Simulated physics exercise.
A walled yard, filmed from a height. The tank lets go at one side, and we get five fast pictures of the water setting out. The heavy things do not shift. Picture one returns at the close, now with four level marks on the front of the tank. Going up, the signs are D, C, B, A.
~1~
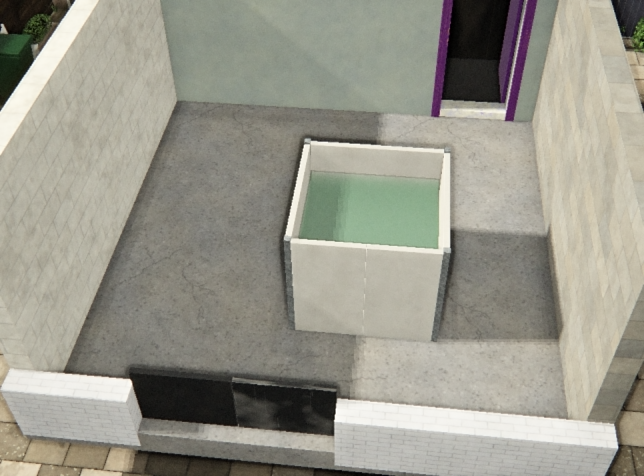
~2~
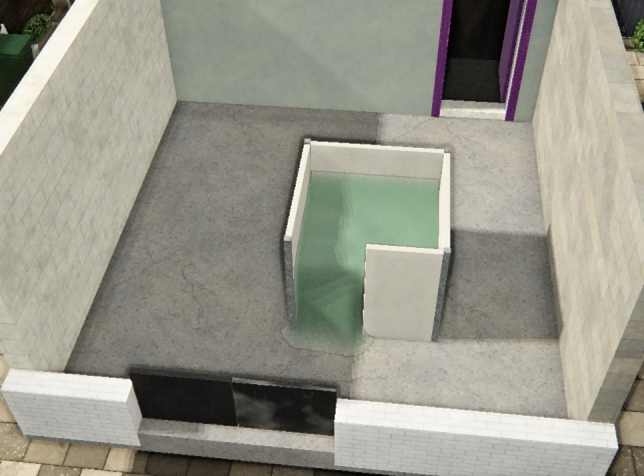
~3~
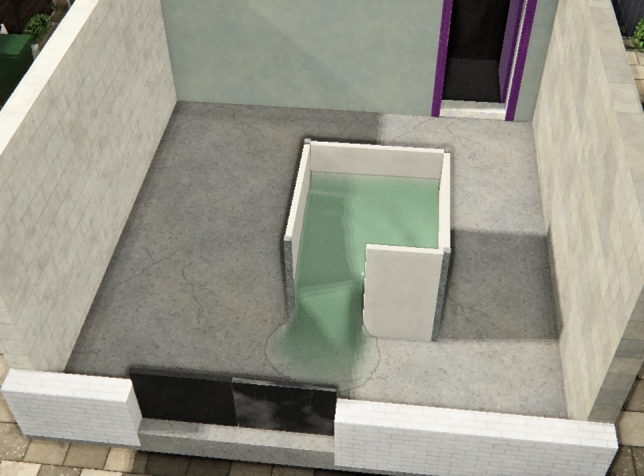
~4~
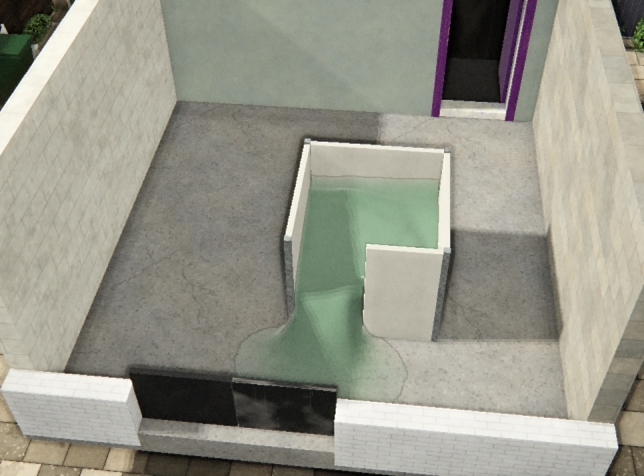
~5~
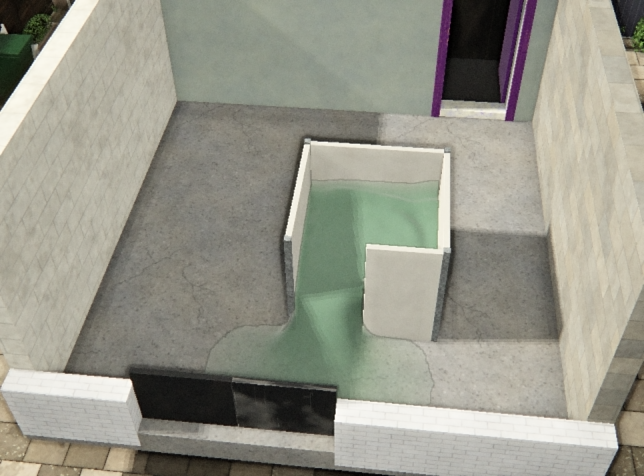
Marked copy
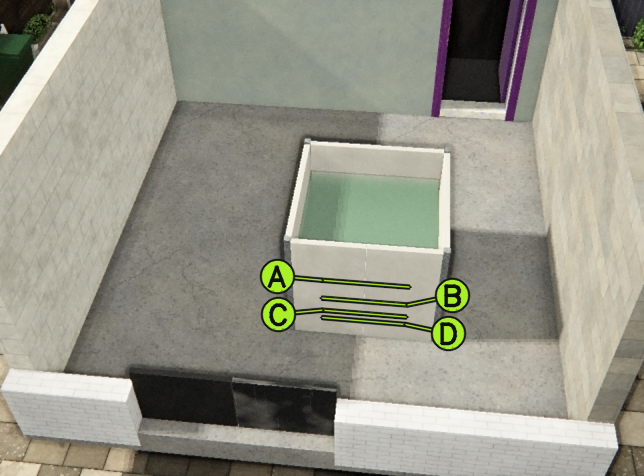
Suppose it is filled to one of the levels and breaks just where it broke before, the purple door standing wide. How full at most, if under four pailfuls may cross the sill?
A.
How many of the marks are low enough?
All of the four.
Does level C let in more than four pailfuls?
No, not at all.
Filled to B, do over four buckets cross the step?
No.
On the marked copy, A at (365, 283); B at (364, 301); C at (364, 313); D at (363, 321); from the bottom up D, C, B, A.
If A is chosen, a splash gets over, under a bucket.
If B is chosen, nothing gets over.
If C is chosen, nothing gets over.
If D is chosen, nothing gets over.
